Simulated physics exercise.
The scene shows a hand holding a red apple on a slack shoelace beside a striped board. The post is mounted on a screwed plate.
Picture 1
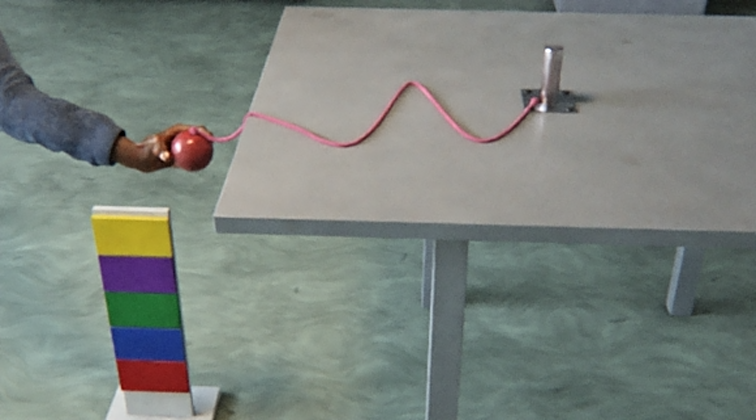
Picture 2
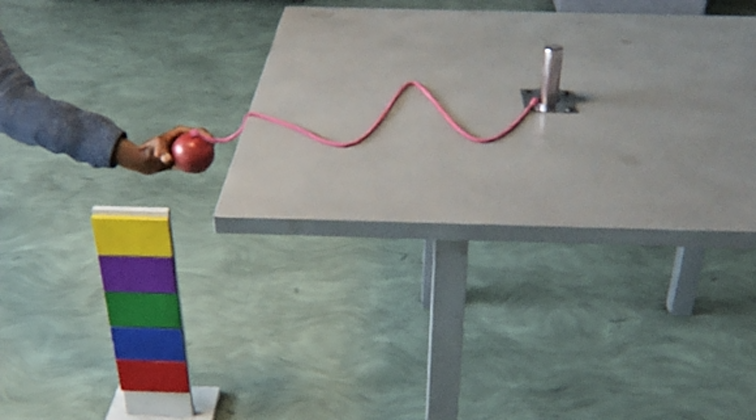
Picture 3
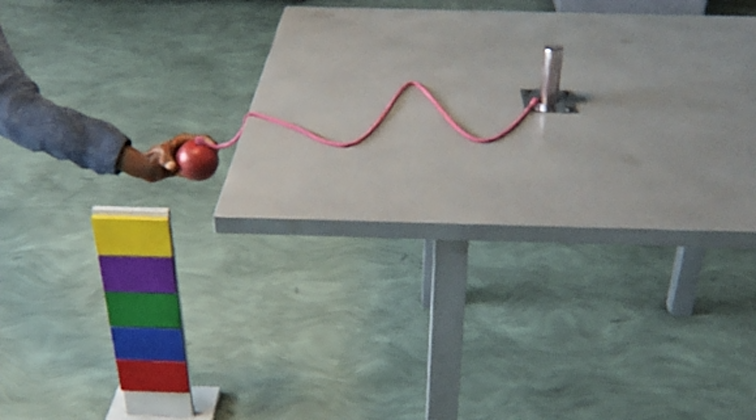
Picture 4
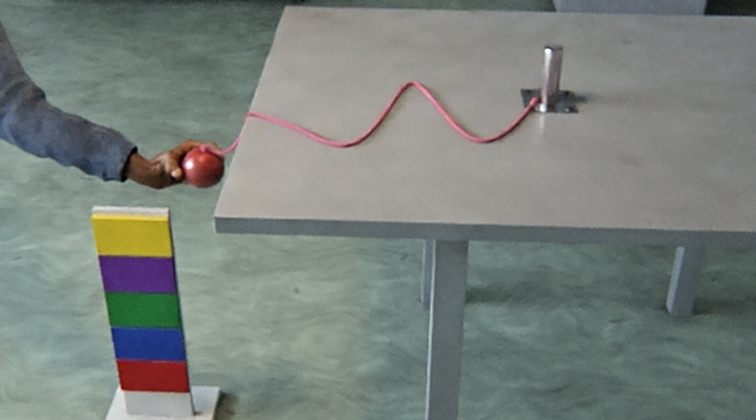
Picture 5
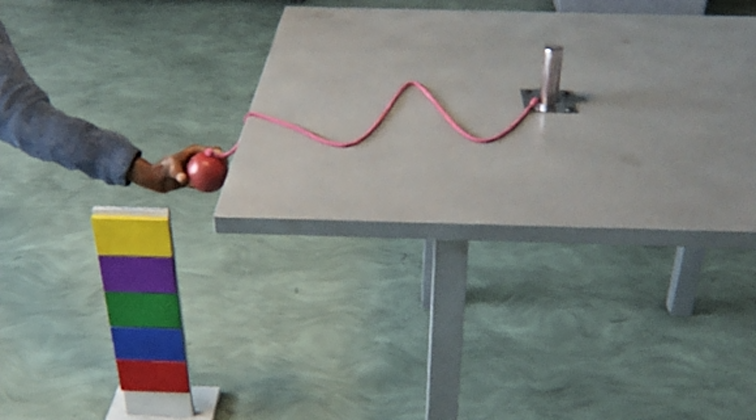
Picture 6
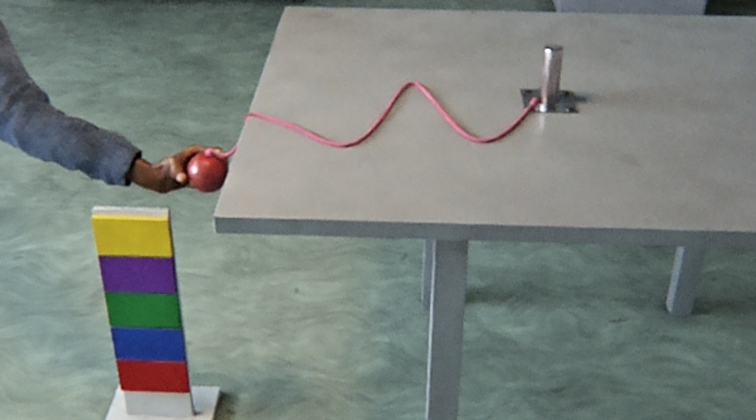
Hand holding a red ball on a slack pink cord easing slightly right and down toward a grey table's edge, then pausing.
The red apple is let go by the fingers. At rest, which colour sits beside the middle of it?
Its centre is beside red.
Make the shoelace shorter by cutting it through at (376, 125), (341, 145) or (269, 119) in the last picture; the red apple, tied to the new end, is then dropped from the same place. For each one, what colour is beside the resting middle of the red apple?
In order of the tries: No band; then yellow; then green.
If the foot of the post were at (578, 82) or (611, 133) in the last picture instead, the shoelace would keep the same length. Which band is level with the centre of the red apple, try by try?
Result 1: Blue. Result 2: Blue.
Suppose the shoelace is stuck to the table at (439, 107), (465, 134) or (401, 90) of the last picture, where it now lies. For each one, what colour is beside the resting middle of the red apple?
It ends beside green the first time, blue the second and purple the third.
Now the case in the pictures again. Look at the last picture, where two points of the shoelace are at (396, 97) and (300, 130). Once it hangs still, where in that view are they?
Roughly at (248, 122), and the other roughly at (266, 266).
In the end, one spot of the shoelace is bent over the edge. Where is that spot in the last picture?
Spot: Approx. (398, 94).
Early on, apple near (259, 347); level with blue.
Midway, apple near (275, 378); level with red.
Finally, apple near (273, 379); level with red. The shoelace holds its middle at red.
